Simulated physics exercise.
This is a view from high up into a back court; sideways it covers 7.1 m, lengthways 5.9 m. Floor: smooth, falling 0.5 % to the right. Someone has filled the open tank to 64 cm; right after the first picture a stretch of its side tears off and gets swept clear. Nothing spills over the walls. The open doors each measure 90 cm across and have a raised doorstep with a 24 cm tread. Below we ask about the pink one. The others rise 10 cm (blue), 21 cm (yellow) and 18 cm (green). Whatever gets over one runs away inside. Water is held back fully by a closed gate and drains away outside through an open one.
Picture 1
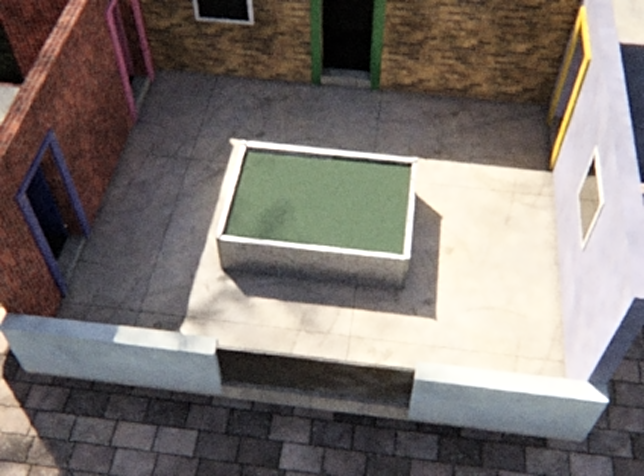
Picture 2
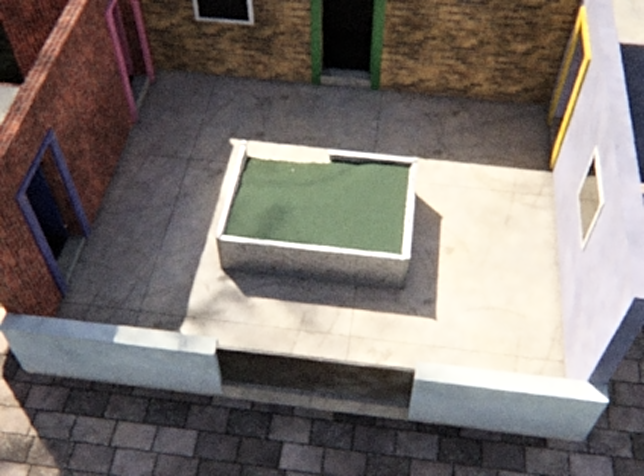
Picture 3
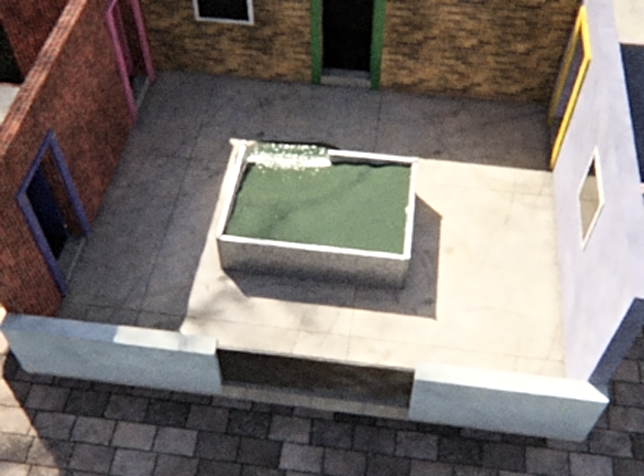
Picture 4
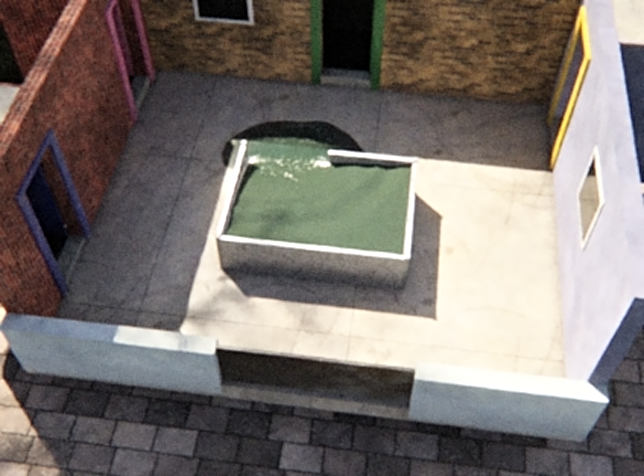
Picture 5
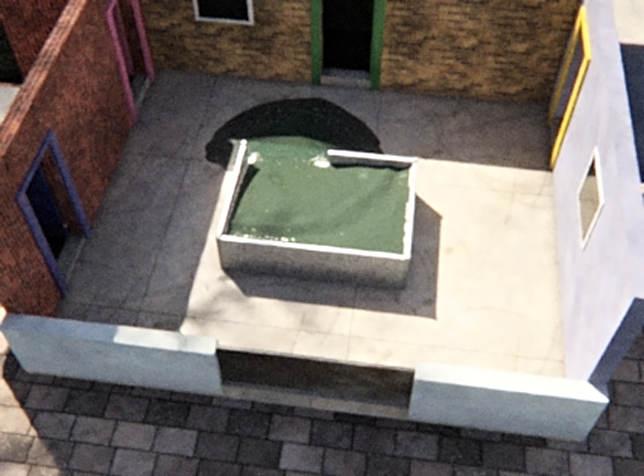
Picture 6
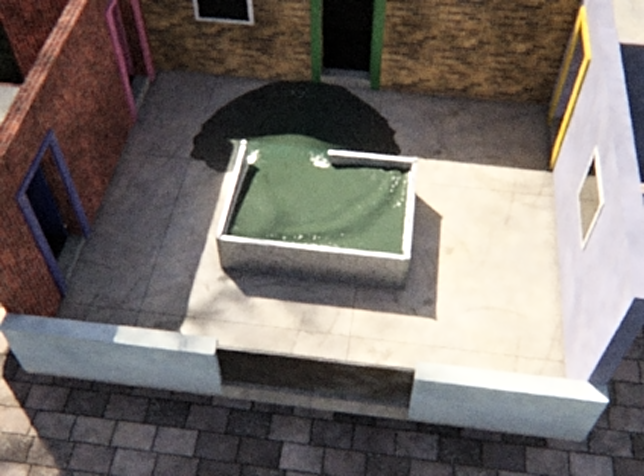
An open tank of still green water stands in the middle of a paved back court, seen from high up by a camera that stays fixed. Around it are a red wall with blue and pink doorframes at left, a brick wall with a green doorway behind, and a pale wall with yellow trim at right. Part of the tank's far rim vanishes, and water pours through the gap, foaming, then spreads backward in a widening dark fan.
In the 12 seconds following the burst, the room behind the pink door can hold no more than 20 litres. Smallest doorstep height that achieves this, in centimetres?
24 cm.
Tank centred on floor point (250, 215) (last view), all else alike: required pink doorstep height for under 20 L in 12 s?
It should be around 28 cm high.
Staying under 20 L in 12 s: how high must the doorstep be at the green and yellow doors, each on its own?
You'd want some 27 cm at green and some 13.0 cm at yellow.
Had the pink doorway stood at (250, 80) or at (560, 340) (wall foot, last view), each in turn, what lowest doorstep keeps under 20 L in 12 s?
About 25 cm, then about 9.0 cm.
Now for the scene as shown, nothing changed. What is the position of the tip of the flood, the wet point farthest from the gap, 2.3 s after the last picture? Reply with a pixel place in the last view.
(546, 110).
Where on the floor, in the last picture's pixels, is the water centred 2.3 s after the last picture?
About (301, 163).
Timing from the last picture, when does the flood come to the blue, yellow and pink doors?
Arrival times - blue: 2.8 s; yellow: 2.0 s; pink: 1.2 s.
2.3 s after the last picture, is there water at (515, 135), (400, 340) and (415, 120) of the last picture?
In that order: Flooded, still dry, wet.
Then, 0.7 s after the last picture water covers 20 % of the floor, deepest (37 cm) near (271, 173); it has not reached the pink door.
Then, 2.3 s after the last picture water covers 40 % of the floor, deepest (33 cm) near (165, 74); 27 cm at the pink door, 32 litres in over its 18 cm doorstep.
Then, 11.3 s after the last picture water covers 100 % of the floor, deepest (13 cm) near (563, 411); 6 cm at the pink door, 63 litres in over its 18 cm doorstep.
At the pink door as built, the water peaked near 28 cm, 1.9 s after the last picture.
Run again over the same 12 s with other heights there, 37 litres in over 21 cm, 9 litres over 28 cm. The limit of 20 litres is kept from about 24 cm up.
